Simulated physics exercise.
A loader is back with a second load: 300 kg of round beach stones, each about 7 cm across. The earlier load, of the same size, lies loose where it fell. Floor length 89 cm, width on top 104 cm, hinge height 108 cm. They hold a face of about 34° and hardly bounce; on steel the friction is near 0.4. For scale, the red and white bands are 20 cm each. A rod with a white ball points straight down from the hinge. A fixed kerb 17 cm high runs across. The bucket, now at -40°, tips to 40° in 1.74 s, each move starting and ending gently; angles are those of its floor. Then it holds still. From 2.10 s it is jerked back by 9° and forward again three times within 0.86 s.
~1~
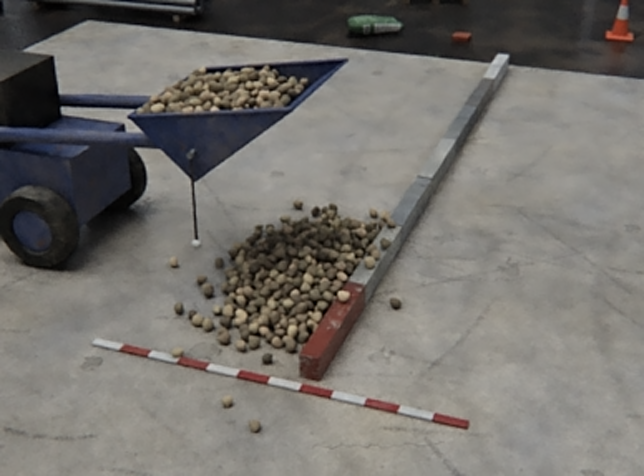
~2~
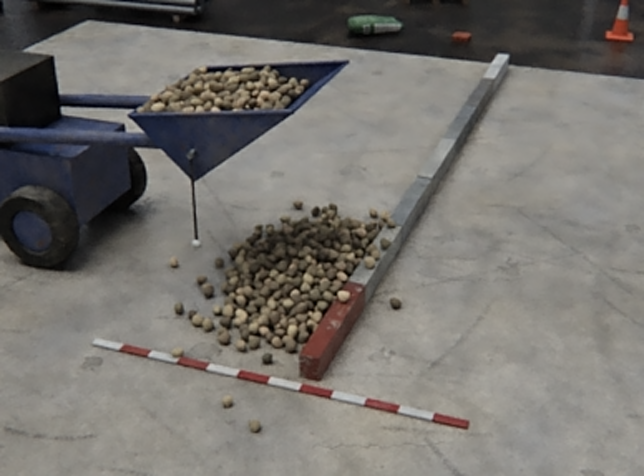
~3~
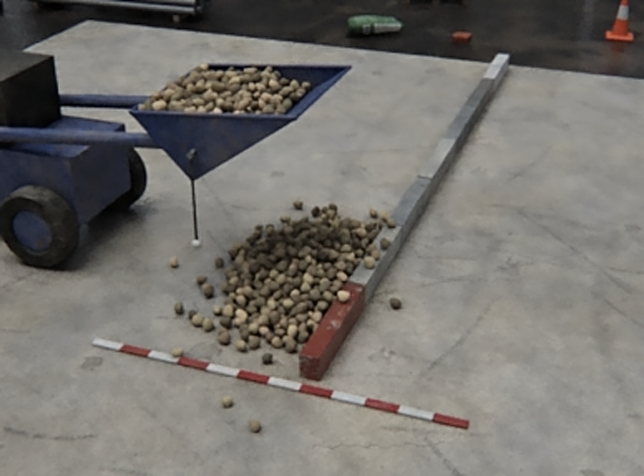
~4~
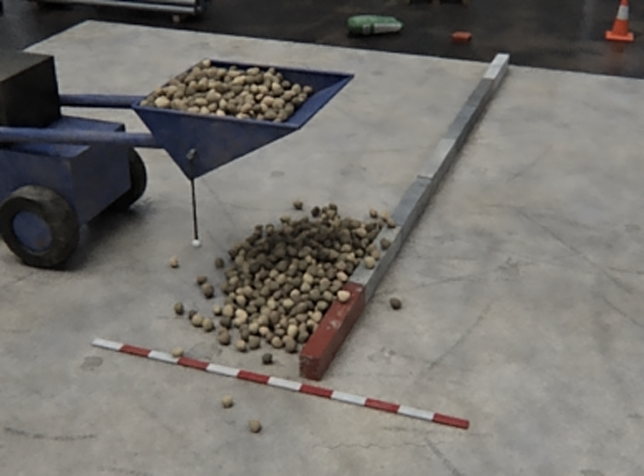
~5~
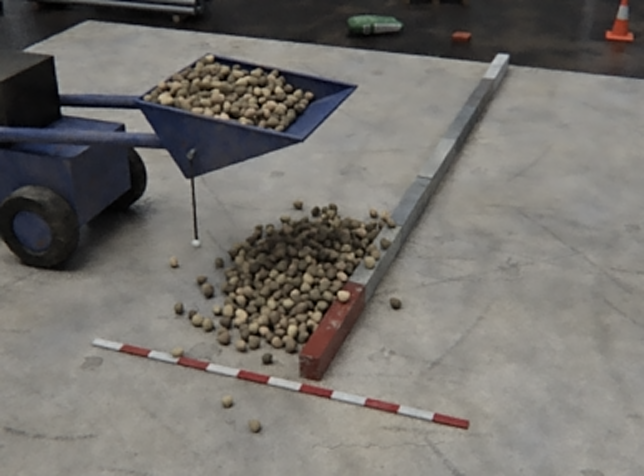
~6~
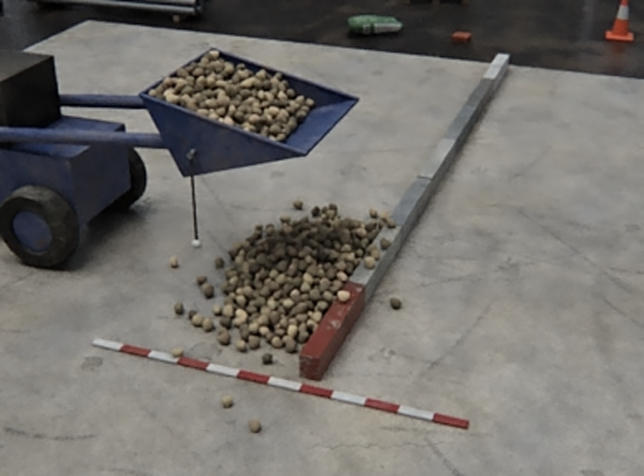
A blue wheeled machine tilts its stone-filled bucket down toward the right, beside a loose pile.
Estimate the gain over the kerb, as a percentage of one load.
Roughly 31 per cent of a load more.
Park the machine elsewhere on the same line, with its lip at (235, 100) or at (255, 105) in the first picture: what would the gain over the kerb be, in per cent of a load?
Near 0 per cent from the first place, 5 from the second.
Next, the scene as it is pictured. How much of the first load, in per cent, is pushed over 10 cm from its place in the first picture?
About 10 per cent.
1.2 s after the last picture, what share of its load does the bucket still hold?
Roughly 25 per cent is still inside.
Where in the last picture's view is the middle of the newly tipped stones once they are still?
Near (346, 261).
Then, 0.7 s after the last picture the floor is at 27°; in per cent of one load, 98 in the bucket, 101 on this side of the kerb; the foremost stones are at (370, 270).
Then, 1.2 s after the last picture the floor is at 40°; in per cent of one load, 25 in the bucket, 168 on this side of the kerb, 6 over the kerb; the foremost stones are at (408, 283).
Then, 2.8 s after the last picture the floor is at 40°; in per cent of one load, 0 in the bucket, 169 on this side of the kerb, 31 over the kerb; the foremost stones are at (534, 316).
Then, 5.3 s after the last picture the floor is at 40°; in per cent of one load, 0 in the bucket, 168 on this side of the kerb, 32 over the kerb; the foremost stones are at (534, 316). Net gain over the kerb, 31.
